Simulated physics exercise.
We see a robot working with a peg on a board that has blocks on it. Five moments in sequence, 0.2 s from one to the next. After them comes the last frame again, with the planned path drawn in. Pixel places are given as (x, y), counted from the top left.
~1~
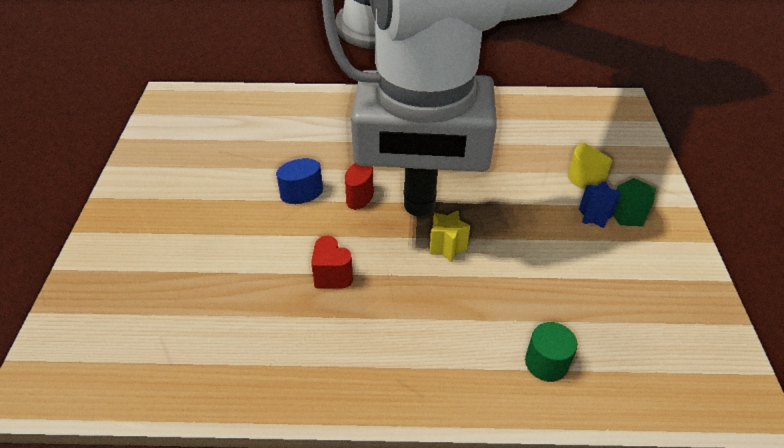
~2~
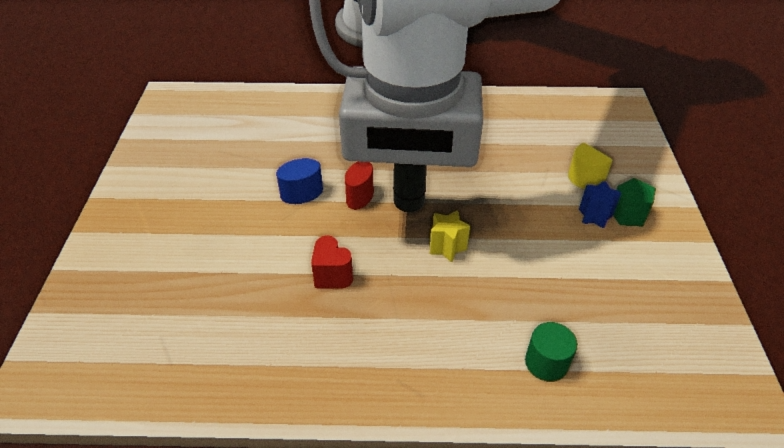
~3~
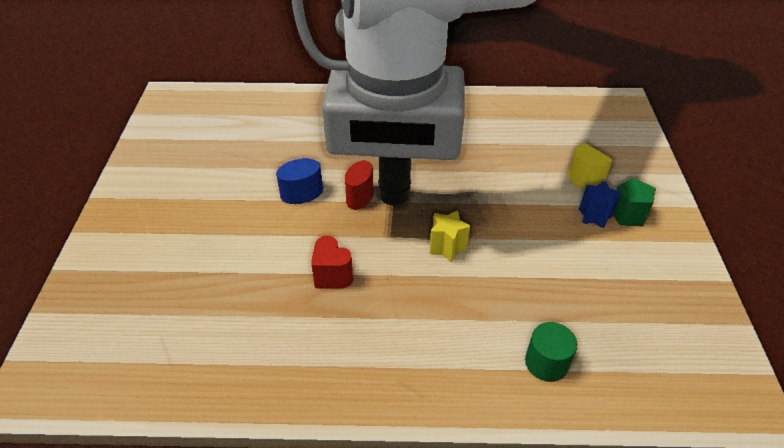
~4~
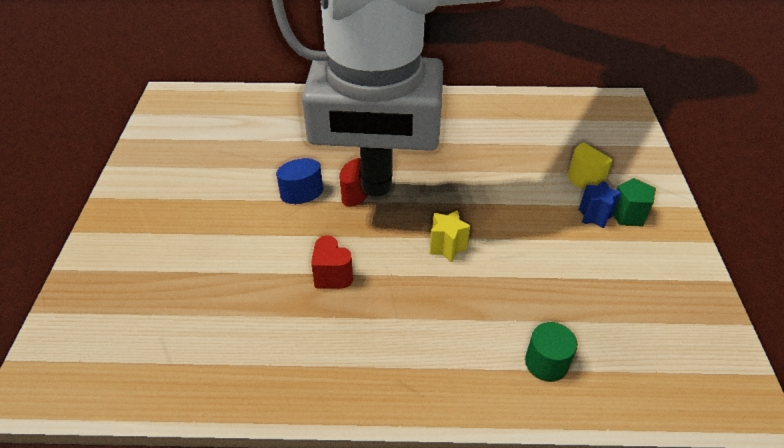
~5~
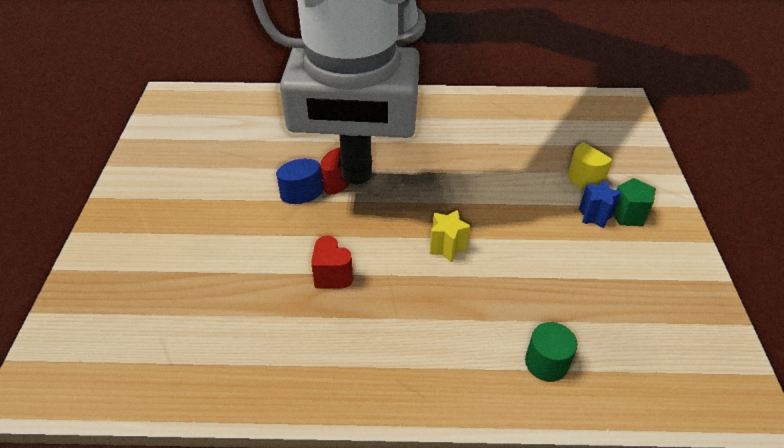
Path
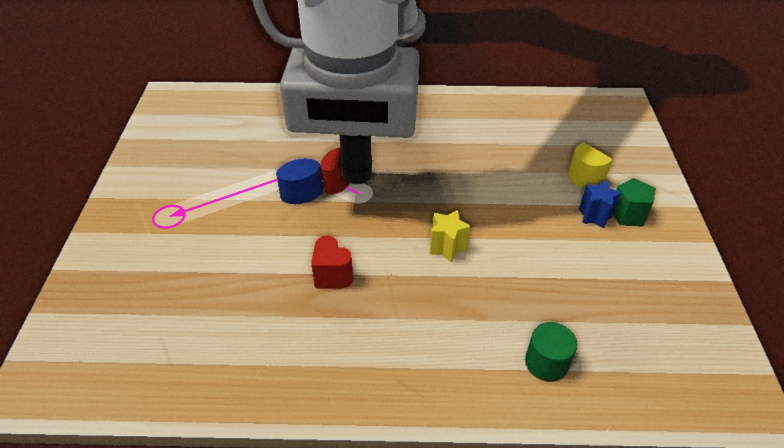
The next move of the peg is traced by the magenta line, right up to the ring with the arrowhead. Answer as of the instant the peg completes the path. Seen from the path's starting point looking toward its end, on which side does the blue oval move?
It gets pushed left.
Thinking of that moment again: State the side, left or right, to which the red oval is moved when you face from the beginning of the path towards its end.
My prediction: Rightwards.
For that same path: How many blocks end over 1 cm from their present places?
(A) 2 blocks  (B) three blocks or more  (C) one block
A: 2 blocks.
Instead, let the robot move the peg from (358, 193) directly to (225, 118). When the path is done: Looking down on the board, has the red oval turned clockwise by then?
In short: Yes.
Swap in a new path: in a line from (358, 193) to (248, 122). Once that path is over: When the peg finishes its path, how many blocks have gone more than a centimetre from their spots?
I reckon the push displaces two of the blocks by more than 1 cm.
Path on the board, from (358, 193) via (300, 176) and (236, 194), ending at (169, 217).
On the path given first. One third of the way, peg (297, 158); blue oval (272, 168), turned 75° anticlockwise; red oval (292, 135), turned 65° clockwise.
Two thirds of the way, peg (231, 176); blue oval (240, 188); red oval (292, 135), turned 65° clockwise.
At the end, peg (162, 199); blue oval (240, 188), turned 180° anticlockwise; red oval (292, 135), turned 65° clockwise.
